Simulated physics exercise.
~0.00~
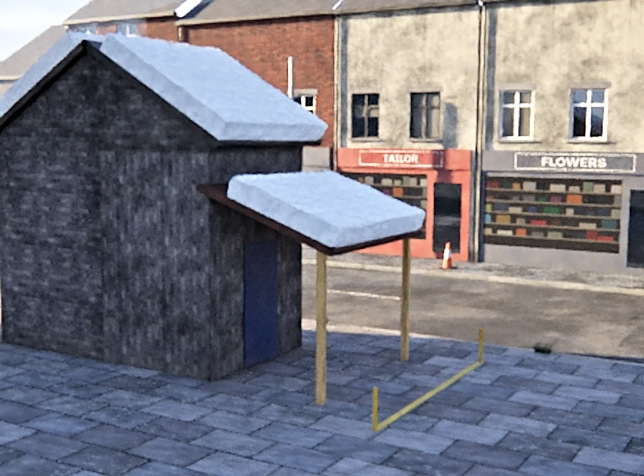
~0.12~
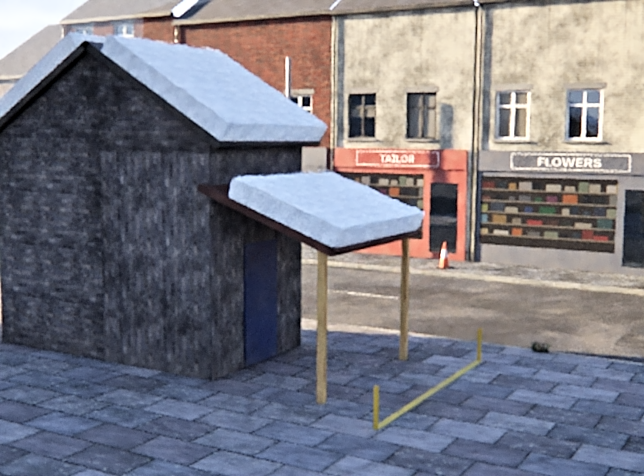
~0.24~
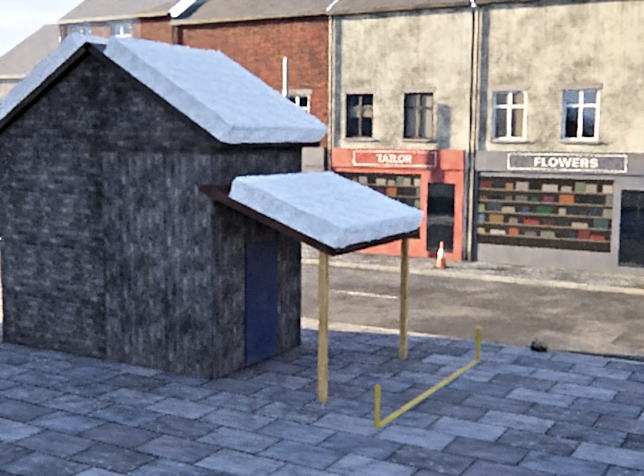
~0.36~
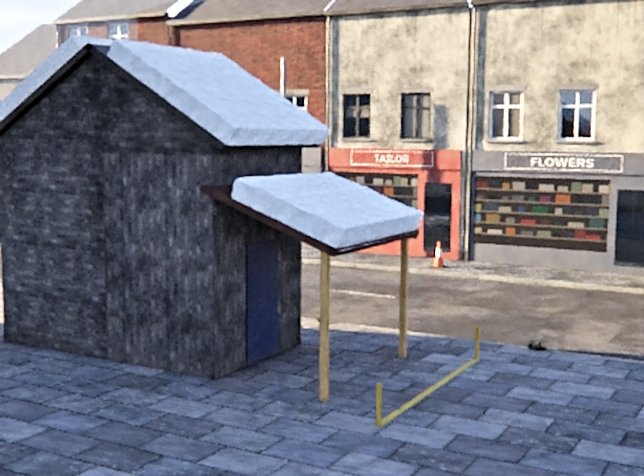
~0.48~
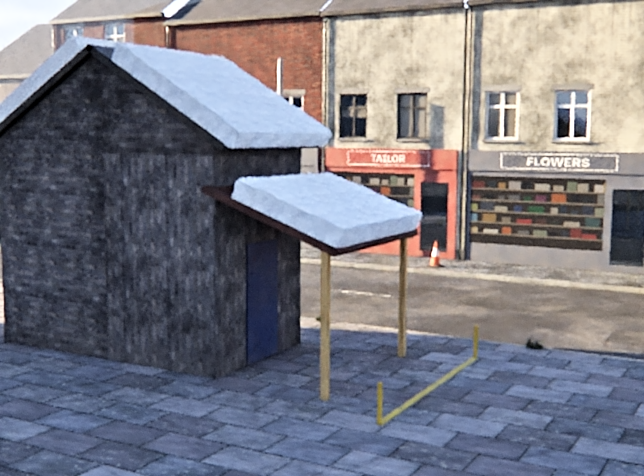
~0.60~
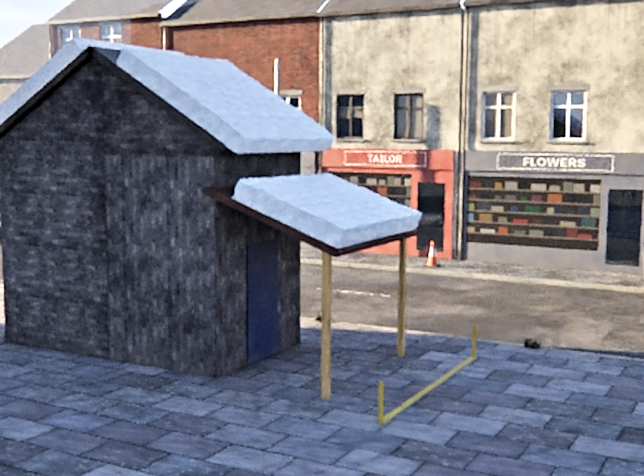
Thick snow on the upper roof of a dark brick shed slid slowly down the slope in one piece, edging slightly out above the snowy porch roof, while the street and shops behind stayed still.
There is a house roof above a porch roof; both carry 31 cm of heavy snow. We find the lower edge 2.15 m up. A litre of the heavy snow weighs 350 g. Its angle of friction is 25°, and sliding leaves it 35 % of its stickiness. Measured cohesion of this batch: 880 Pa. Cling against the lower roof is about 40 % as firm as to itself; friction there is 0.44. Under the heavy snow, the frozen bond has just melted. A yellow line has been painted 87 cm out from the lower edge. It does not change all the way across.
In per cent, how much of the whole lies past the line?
7 per cent.
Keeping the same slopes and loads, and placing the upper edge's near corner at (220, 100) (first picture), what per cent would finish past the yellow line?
Result: Near 40 %.
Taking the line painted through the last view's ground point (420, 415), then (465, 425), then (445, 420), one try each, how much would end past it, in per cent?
I'd guess near 2 %, then near 0 %, and near 0 % on the last try.
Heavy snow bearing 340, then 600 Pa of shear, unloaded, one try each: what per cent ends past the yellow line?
Try one gives 45 per cent, try two gives 25 per cent.
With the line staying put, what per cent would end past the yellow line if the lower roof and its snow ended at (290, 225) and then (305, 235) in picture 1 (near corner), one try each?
20 %, 16 %.
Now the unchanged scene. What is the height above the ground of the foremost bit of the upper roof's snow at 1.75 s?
Measured height: Approx. 2.6 m.
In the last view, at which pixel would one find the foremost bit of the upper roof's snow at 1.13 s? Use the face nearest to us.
It lies at around (270, 182) in the last picture.
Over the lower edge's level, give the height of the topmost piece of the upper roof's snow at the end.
About 1.2 m above the lower edge.
After 1.13 s, none is below the lower edge and 0 % is past the line.
After 1.75 s, none is below the lower edge and 0 % is past the line.
After 2.38 s, none is below the lower edge and 0 % is past the line.
After 3.00 s, 15 % is below the lower edge and 0 % is past the line.
After 4.80 s, at the end, 29 % is below the lower edge and 7 % is past the line.
